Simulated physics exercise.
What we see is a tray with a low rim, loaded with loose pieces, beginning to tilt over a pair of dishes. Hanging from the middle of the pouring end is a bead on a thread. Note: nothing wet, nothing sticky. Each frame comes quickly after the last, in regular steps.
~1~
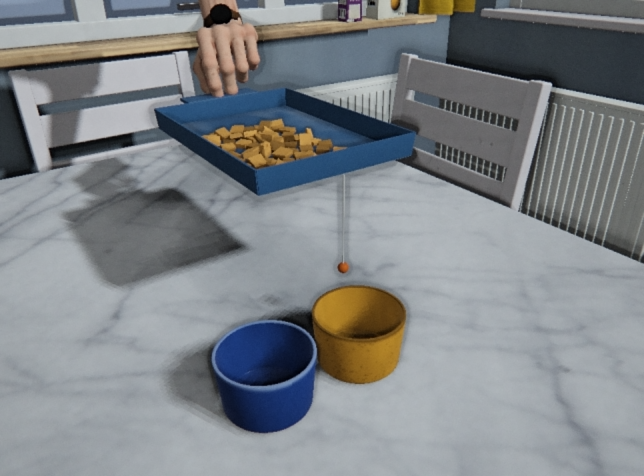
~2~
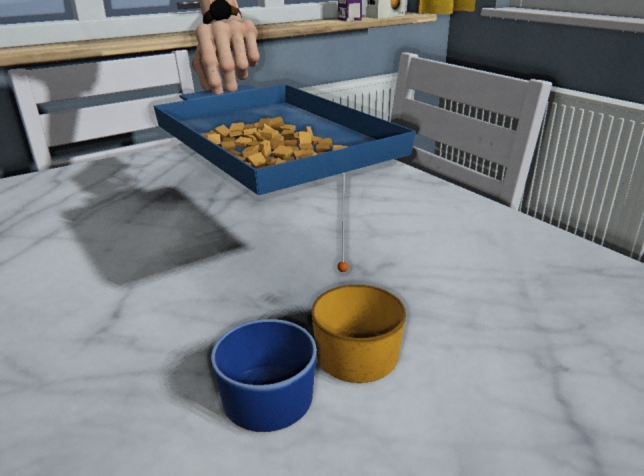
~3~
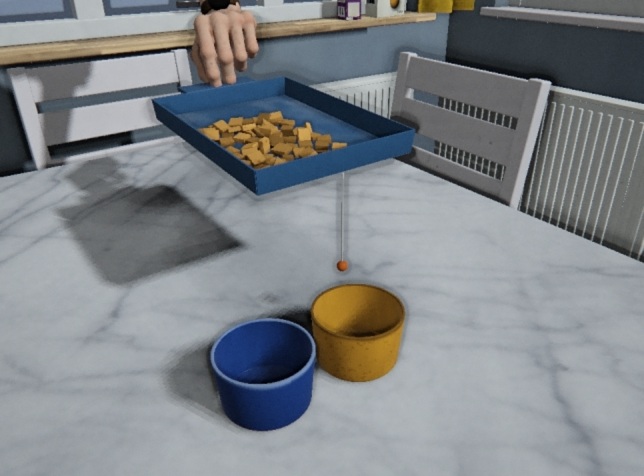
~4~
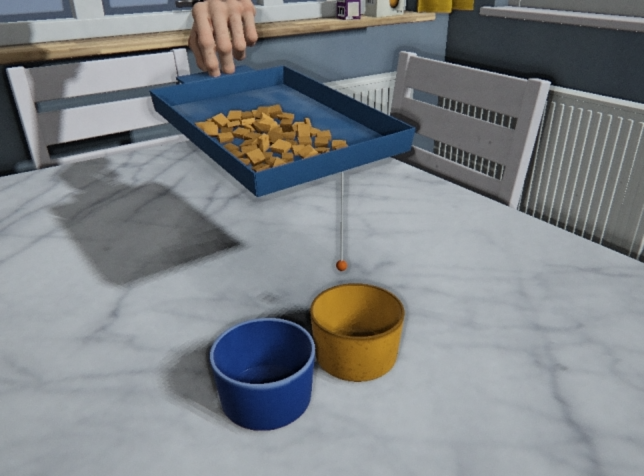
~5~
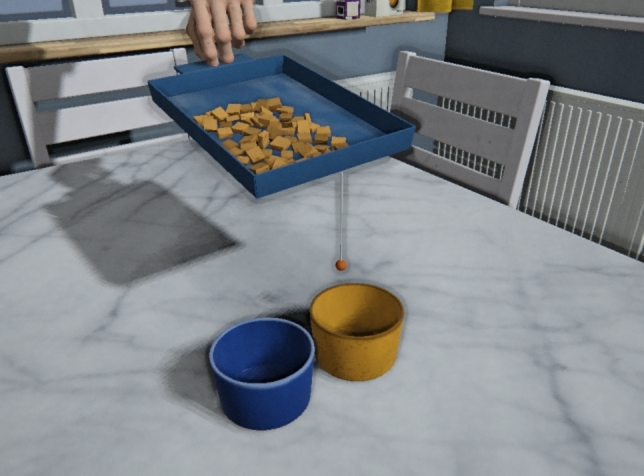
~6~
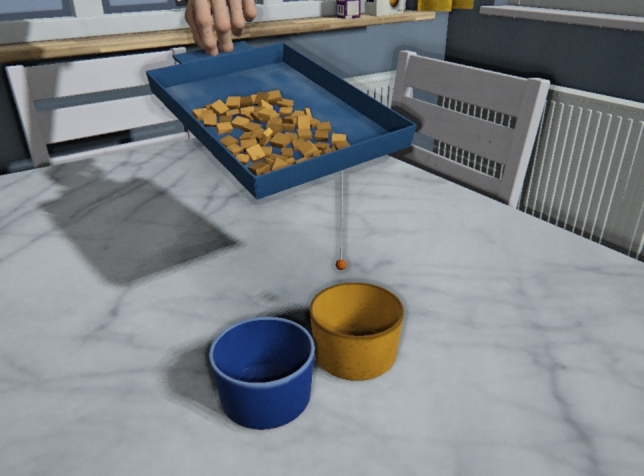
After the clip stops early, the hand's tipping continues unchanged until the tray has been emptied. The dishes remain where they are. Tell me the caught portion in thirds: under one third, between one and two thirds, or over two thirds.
It comes to between one and two thirds.
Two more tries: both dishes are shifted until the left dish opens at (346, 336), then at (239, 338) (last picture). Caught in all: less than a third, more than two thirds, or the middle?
The earlier try, less than a third; the later try, the middle third.
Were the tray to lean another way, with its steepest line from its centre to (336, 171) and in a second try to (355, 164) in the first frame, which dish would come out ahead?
The first tilt favours the right-side dish and the second the right-side dish.
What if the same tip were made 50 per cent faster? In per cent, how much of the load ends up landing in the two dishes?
Around 50 in every hundred.
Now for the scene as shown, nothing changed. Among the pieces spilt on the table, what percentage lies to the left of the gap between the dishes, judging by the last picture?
Near 70 in a hundred.
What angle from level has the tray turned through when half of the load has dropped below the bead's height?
Around 105° at that moment.
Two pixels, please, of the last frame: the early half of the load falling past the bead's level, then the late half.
Early-half point (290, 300); late-half point (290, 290).
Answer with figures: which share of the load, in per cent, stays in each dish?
Left dish around 30 percent; right dish around 20 percent.
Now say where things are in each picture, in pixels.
The first picture shows corners of the pouring end at (257, 169) and (412, 132), level; middle of the load at (275, 147), cereal squares; left dish at (292, 402); right dish at (388, 354); bead on its thread at (343, 268).
The second picture shows corners of the pouring end at (257, 169) and (412, 131), level; middle of the load at (275, 146).
The third picture shows corners of the pouring end at (256, 170) and (412, 129), tipped barely, lowest at the left corner; middle of the load at (274, 142).
The fourth picture shows corners of the pouring end at (256, 172) and (412, 128), tipped a little, lowest at the left corner; middle of the load at (274, 139).
The fifth picture shows corners of the pouring end at (256, 174) and (412, 126), tipped a little, lowest at the left corner; middle of the load at (273, 135).
The sixth picture shows corners of the pouring end at (256, 176) and (413, 125), tipped a little, lowest at the left corner; middle of the load at (273, 131); left dish at (290, 398); right dish at (385, 351).
Soon after the last picture, tray tipped steeply; all on the tray.
A little later, tray tipped right over; most on the tray; a small part in the left dish; a small part outside both; a stray few in the air.
Later still, tray tipped past a quarter turn; about a third in the left dish; about a quarter in the right dish; about half outside both.
At rest, tray tipped past a quarter turn; about a third in the left dish; about a quarter in the right dish; about half outside both.
